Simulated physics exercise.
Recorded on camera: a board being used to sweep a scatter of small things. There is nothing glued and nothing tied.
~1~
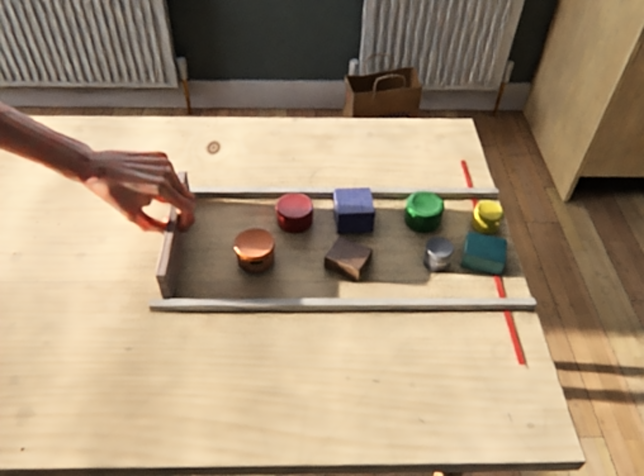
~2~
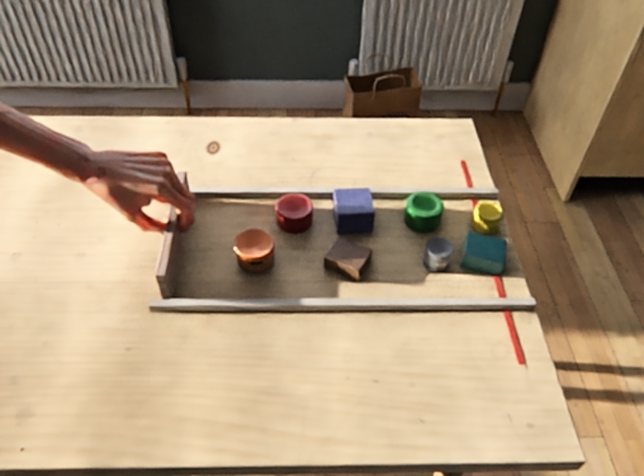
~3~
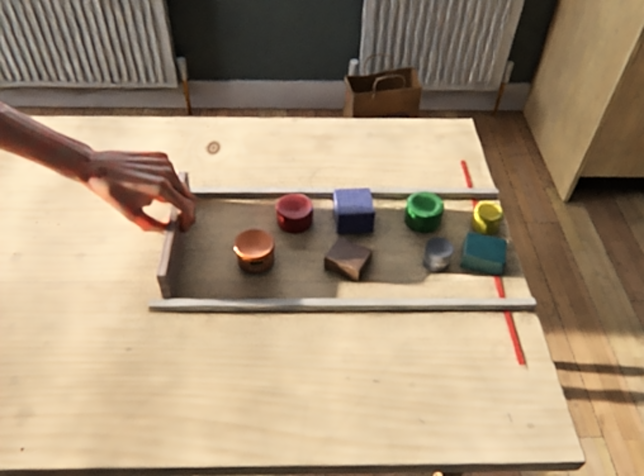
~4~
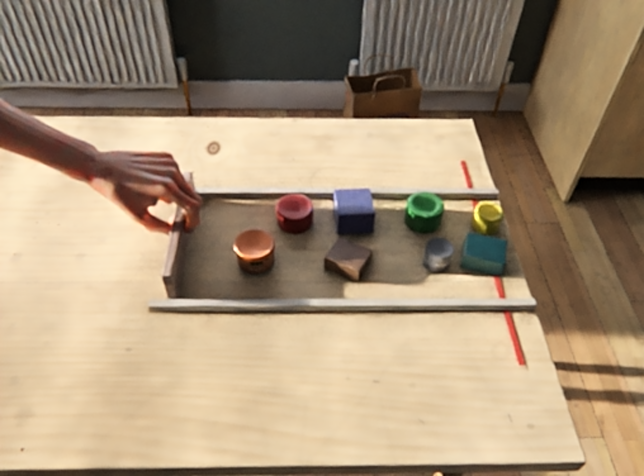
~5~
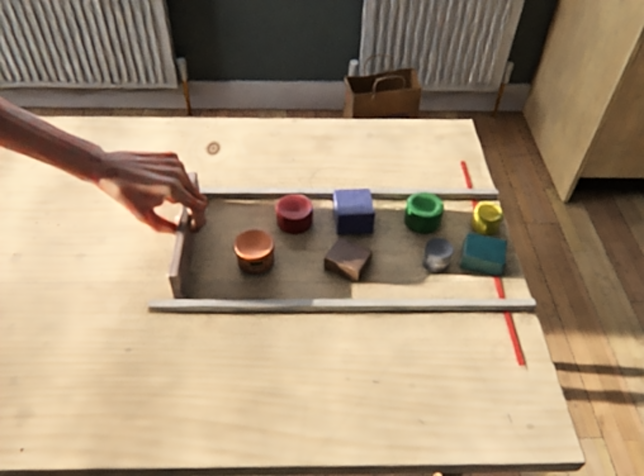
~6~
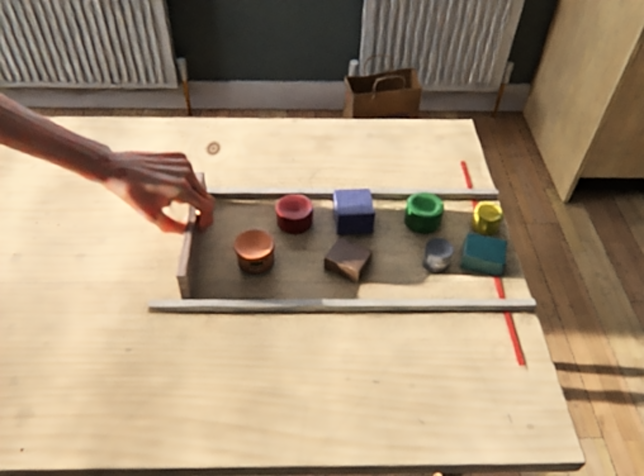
On a wooden table, a hand slides a board slightly right toward scattered small objects.
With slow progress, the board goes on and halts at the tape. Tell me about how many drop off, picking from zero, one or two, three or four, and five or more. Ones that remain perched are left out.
The answer is five or more.
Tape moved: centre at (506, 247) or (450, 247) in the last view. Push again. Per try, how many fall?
Result, try by try: 8, 4.
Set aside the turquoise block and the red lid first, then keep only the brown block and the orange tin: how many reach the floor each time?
You'd count 4 the first time and 4 the second time.
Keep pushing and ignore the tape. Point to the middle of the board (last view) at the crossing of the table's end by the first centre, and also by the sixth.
(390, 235), later (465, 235).
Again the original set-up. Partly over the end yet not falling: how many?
Answer: 2.
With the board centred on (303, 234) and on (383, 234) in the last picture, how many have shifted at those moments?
The first number is 4, the next one 8.
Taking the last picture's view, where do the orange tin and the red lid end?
Close to (514, 254); the other close to (499, 214).
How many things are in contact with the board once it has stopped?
Number in contact with it: 2.
Soon after, none off yet; yellow lid at rest near (487, 219); turquoise block at rest near (484, 254); grey tub at rest near (438, 256).
After that, none off yet; yellow lid displaced about its own width near (510, 221); turquoise block displaced about its own width near (515, 256); grey tub displaced well along near (485, 259).
In the end, the number that fall off is five or more; gone, brown block, blue block, green lid, grey tub, turquoise block and yellow lid.
